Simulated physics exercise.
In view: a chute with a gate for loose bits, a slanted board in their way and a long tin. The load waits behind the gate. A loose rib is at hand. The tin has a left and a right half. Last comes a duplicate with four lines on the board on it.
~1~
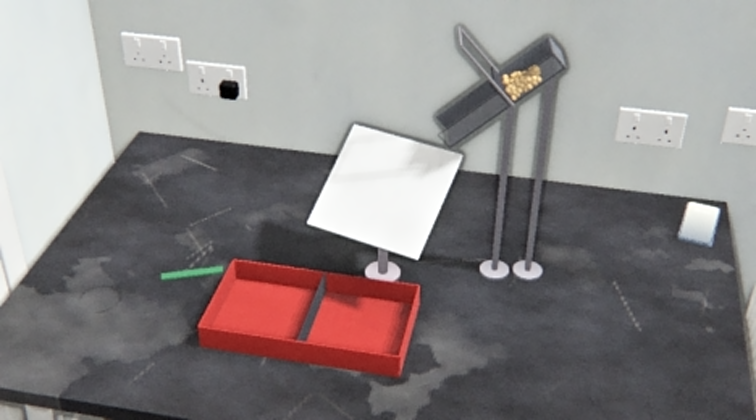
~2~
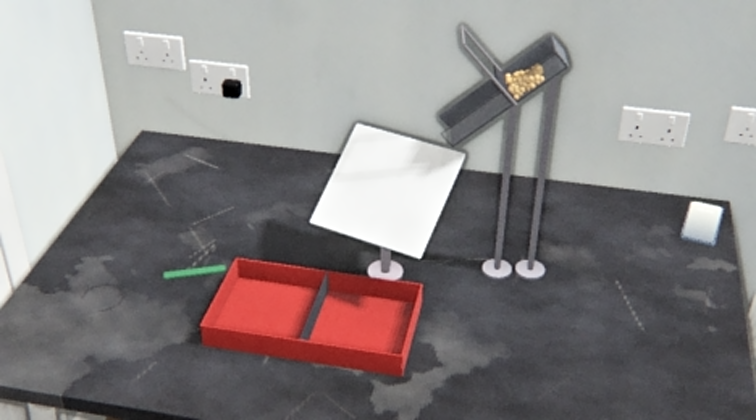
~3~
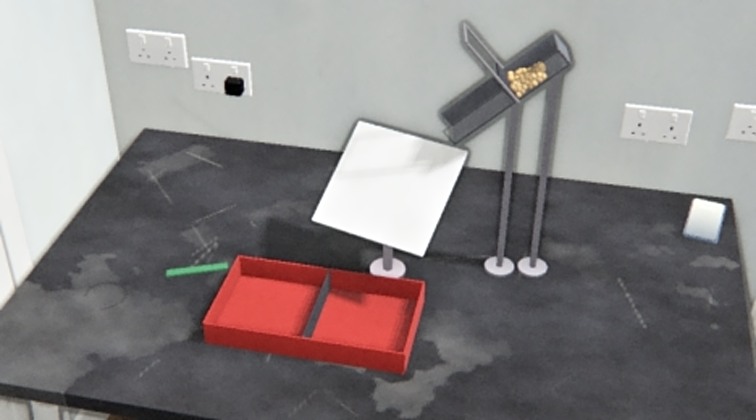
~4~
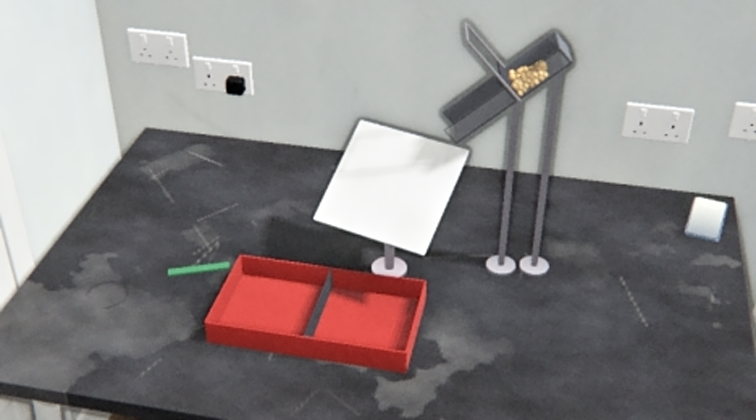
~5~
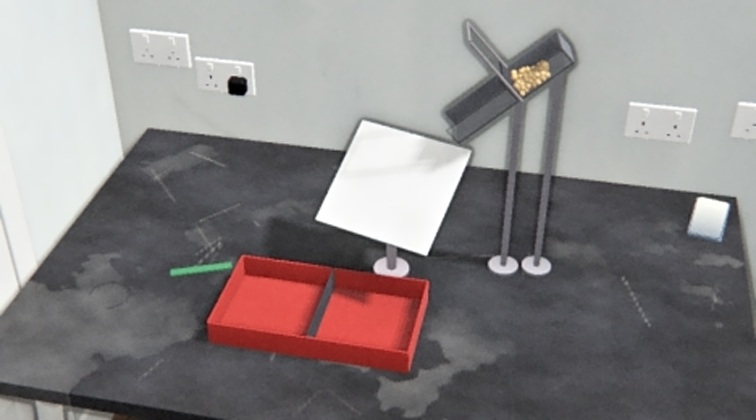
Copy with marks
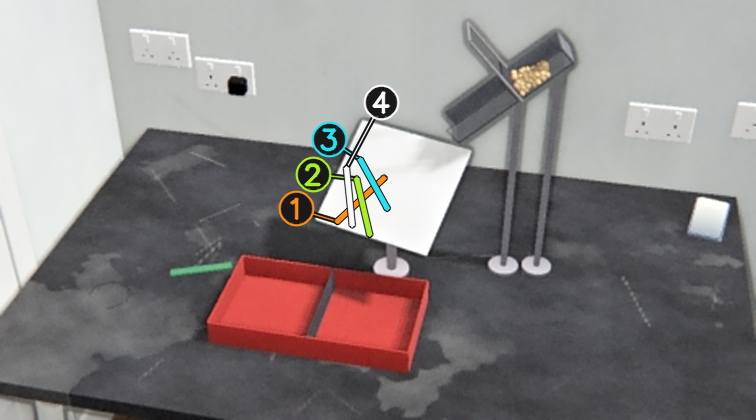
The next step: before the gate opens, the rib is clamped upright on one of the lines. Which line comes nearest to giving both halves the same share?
The answer is line 1.
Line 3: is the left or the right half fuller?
The right half.
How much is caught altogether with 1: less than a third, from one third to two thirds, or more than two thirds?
Line 1 gives more than two thirds.
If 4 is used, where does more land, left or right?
The right half.
On the marked copy, line 1 from (384, 178) to (337, 221); line 2 from (356, 178) to (369, 234); line 3 from (360, 159) to (387, 208); line 4 from (346, 168) to (352, 224).
Choosing 1, of what is caught, about a third in the left half, about two thirds in the right.
Choosing 2, of what is caught, none in the left half, all in the right.
Choosing 3, of what is caught, a stray few in the left half, nearly all in the right.
Choosing 4, of what is caught, a small part in the left half, nearly all in the right.
